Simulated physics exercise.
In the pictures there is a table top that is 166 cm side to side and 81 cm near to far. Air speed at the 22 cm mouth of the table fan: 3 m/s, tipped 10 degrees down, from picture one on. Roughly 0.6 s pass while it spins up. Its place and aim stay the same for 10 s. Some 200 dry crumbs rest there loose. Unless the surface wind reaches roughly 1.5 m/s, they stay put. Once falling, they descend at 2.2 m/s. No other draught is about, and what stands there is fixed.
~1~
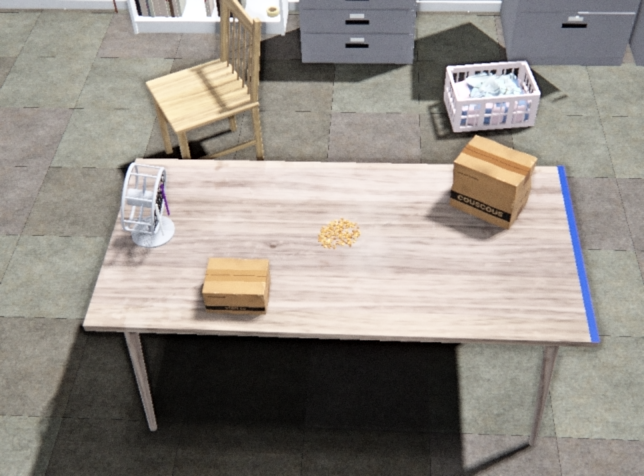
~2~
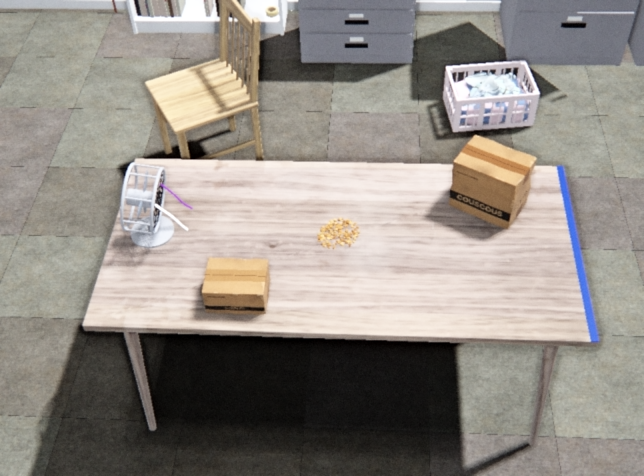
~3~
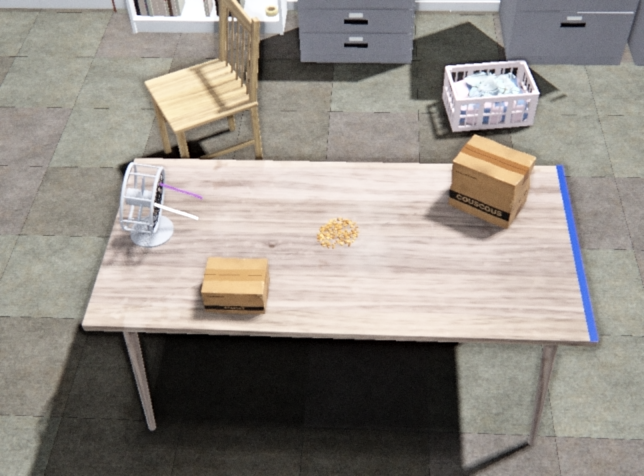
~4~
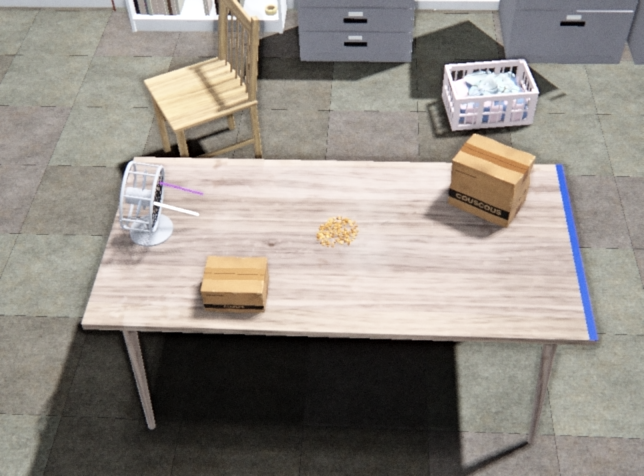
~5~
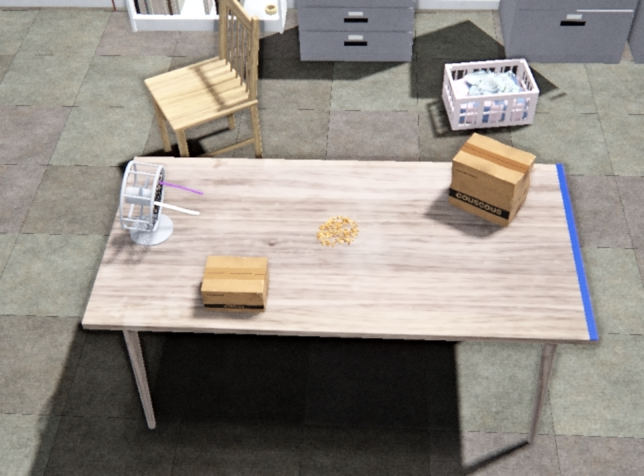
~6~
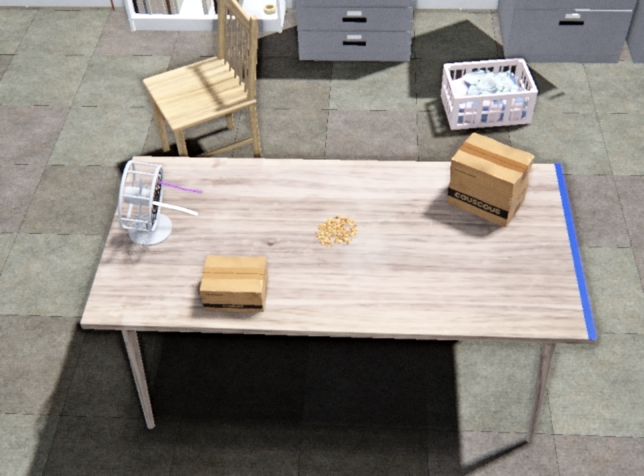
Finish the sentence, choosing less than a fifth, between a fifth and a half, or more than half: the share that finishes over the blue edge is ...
The share that finishes over the blue edge is more than half.
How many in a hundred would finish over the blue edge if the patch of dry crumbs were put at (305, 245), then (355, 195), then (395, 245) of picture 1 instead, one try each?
90 %, 0 %, 100 %.
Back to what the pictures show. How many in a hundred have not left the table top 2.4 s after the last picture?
Roughly 20 per cent.
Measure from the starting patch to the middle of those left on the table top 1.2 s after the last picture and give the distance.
It comes to near 50 cm.
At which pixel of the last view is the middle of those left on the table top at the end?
Look near pixel (461, 213) of the last view.
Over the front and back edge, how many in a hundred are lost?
About 0 % front, about 2 % back.
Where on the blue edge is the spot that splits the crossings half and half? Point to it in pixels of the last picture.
At roughly pixel (579, 252).
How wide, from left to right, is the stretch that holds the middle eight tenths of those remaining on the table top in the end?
Roughly 10 cm.
Then, 1.2 s after the last picture, 20 % are on the move or not yet settled, 76 % are over the blue edge; the middle of those still in play is near (471, 213).
Then, 2.4 s after the last picture, 16 % are on the move or not yet settled, 78 % are over the blue edge; the middle of those still in play is near (460, 211).
Then, 4.7 s after the last picture, 11 % are on the move or not yet settled, 80 % are over the blue edge; the middle of those still in play is near (473, 215).
Then, 9.2 s after the last picture, at the end, 82 % are over the blue edge; the middle of those still in play is near (461, 213).
